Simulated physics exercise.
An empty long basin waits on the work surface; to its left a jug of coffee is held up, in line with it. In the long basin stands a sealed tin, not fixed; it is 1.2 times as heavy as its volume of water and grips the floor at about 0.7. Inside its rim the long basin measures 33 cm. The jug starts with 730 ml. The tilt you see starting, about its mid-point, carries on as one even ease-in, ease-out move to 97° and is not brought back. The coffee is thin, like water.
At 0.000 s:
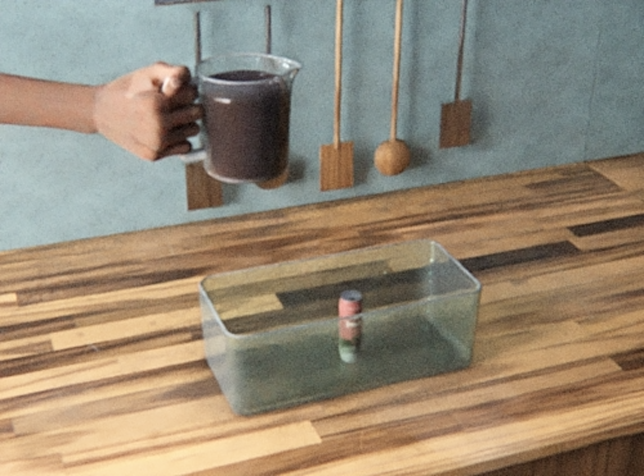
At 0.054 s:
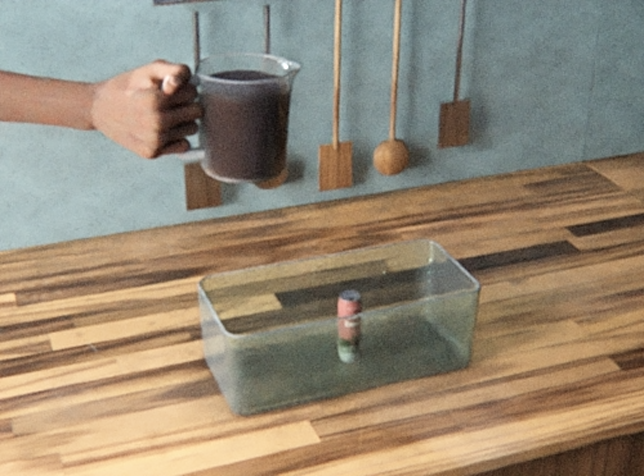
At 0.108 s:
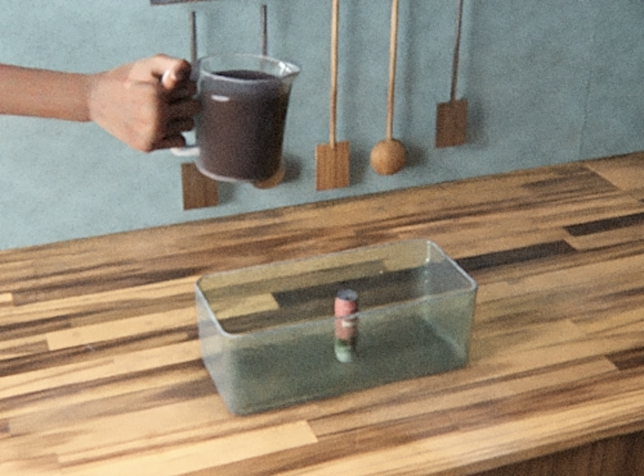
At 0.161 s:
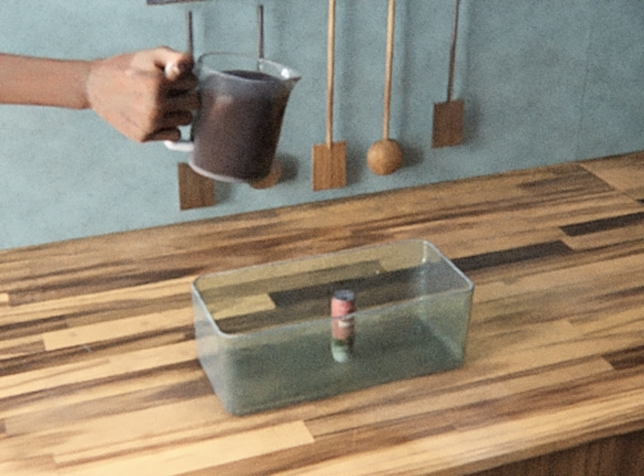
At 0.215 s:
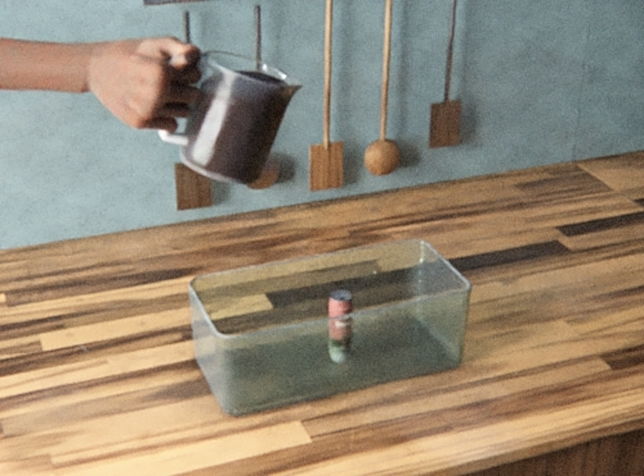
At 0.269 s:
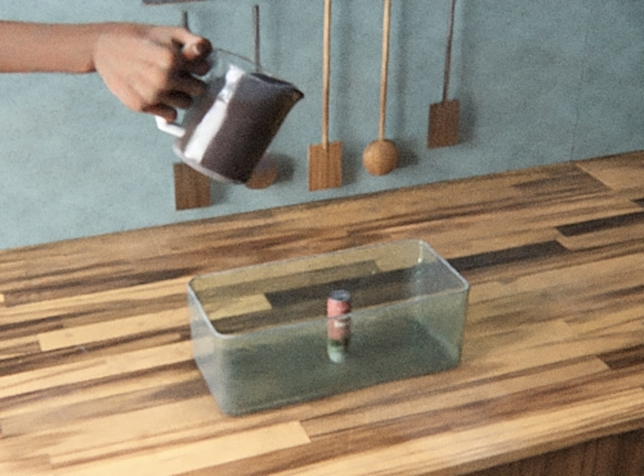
On a striped wooden counter against a blue-grey wall with hanging wooden utensils, a hand holds a glass jug of dark liquid above and left of a clear basin containing a small tin, then steadily tilts it rightward.
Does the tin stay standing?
The tin remains upright.
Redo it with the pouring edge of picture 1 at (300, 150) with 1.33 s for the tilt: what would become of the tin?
Then it falls.
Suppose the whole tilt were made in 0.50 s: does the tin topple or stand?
The tin remains upright.
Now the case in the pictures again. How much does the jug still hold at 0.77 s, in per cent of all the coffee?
About 22 per cent.
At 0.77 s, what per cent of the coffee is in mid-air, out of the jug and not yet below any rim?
Some 32 per cent.
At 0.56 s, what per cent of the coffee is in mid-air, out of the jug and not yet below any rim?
Near 30 in a hundred.
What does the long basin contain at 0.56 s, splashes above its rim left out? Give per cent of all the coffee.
Some 5 per cent.
Then, 0.56 s in, the tilt is 84° and 65 per cent is still to pour; the tin stands where it began.
Then, 0.77 s in, the tilt is 97° and 23 per cent is still to pour; the tin stands where it began.
Then, 0.99 s in, the tilt is 97° and 6 per cent is still to pour; the tin stands where it began.
Then, 1.23 s in, the tilt is 97° and 1 per cent is still to pour; the tin stands where it began.
Finally, the tin stands where it began.
